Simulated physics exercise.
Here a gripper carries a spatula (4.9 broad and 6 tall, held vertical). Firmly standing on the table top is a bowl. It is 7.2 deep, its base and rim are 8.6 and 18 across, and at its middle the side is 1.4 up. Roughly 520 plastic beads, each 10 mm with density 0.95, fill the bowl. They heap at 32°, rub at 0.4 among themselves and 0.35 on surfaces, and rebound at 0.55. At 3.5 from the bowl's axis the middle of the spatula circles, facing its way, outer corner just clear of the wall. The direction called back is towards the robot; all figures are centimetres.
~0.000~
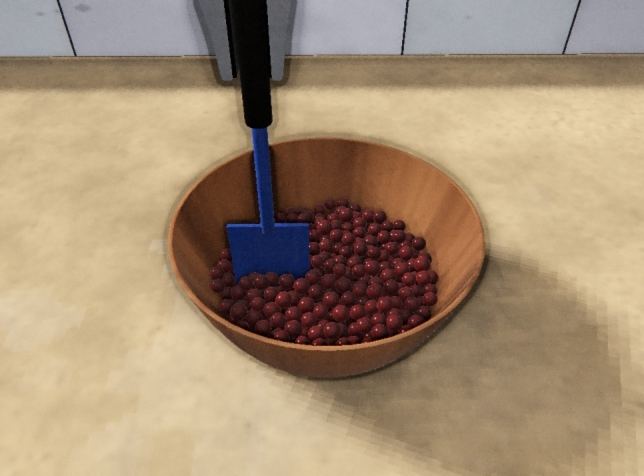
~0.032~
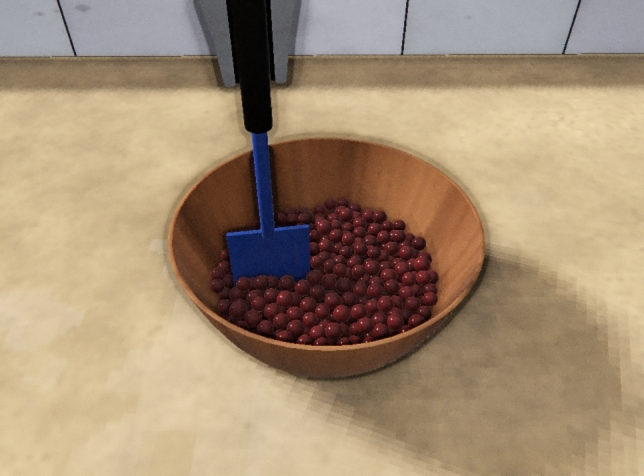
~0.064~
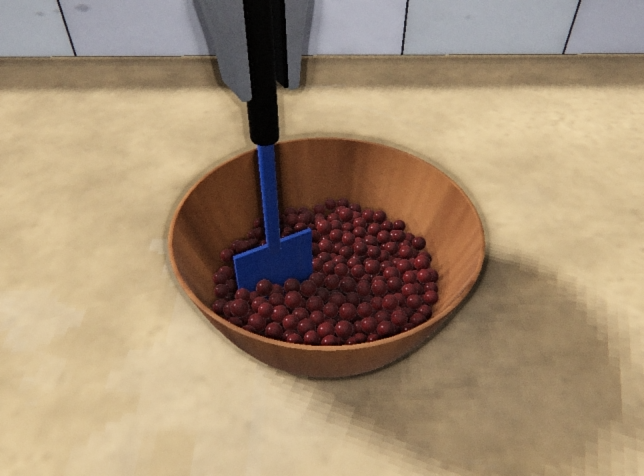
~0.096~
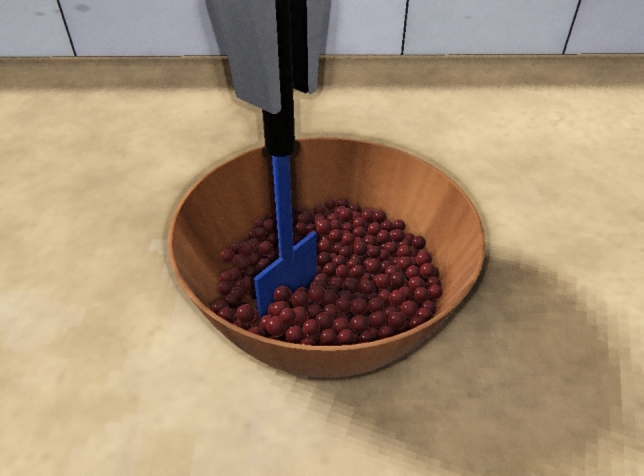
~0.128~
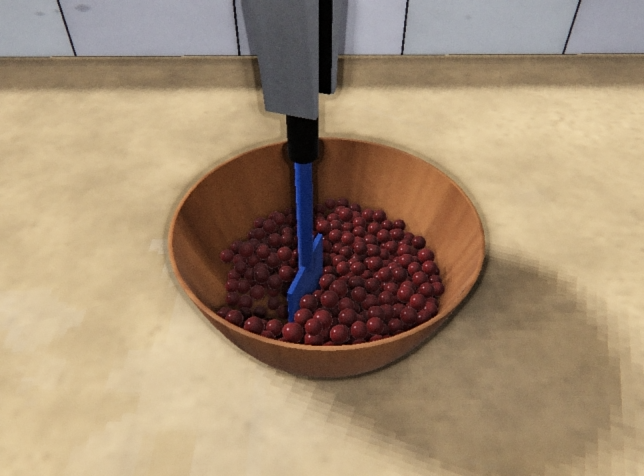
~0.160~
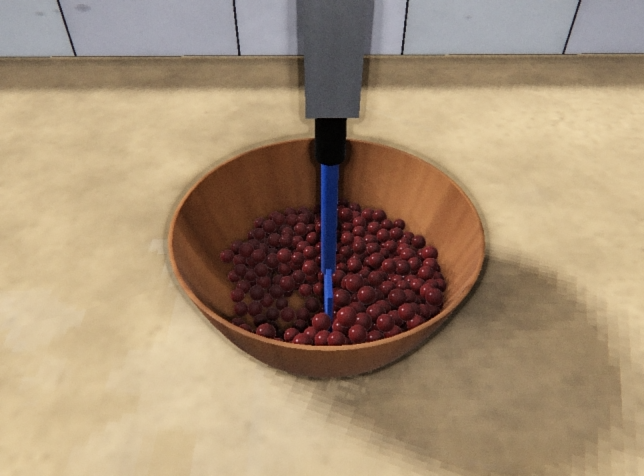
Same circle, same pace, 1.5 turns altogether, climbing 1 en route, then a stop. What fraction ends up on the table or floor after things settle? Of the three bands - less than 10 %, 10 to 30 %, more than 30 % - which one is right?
The right band is less than 10 %.
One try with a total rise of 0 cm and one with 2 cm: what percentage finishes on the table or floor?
First try about 5 per cent, second about 5 per cent.
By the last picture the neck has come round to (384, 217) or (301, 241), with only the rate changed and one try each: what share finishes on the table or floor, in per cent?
Some 30 and 0 per cent respectively.
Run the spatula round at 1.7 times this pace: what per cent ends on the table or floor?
It would come to around 30 percent.
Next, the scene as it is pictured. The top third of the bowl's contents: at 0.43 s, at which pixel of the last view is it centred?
Roughly pixel (301, 190).
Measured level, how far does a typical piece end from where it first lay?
My guess is close to 8 centimetres.
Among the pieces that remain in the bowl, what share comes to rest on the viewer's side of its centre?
I'd say around 45 per cent.
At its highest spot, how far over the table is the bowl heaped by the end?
Height: Roughly 6.5 cm.
After 0.43 s, 265° round, highest piece 9 above the table; 505 in the bowl, 5 on the table or floor, 6 in flight or on the tool.
After 0.70 s, 80° round, highest piece 8 above the table; 494 in the bowl, 22 on the table or floor.
After 1.03 s, 180° round, highest piece 6 above the table; 492 in the bowl, 24 on the table or floor.
After 1.73 s, 180° round, highest piece 6 above the table; 492 in the bowl, 24 on the table or floor.
At rest, 492 in the bowl, 24 on the table or floor. That is 5 % on the table or floor.
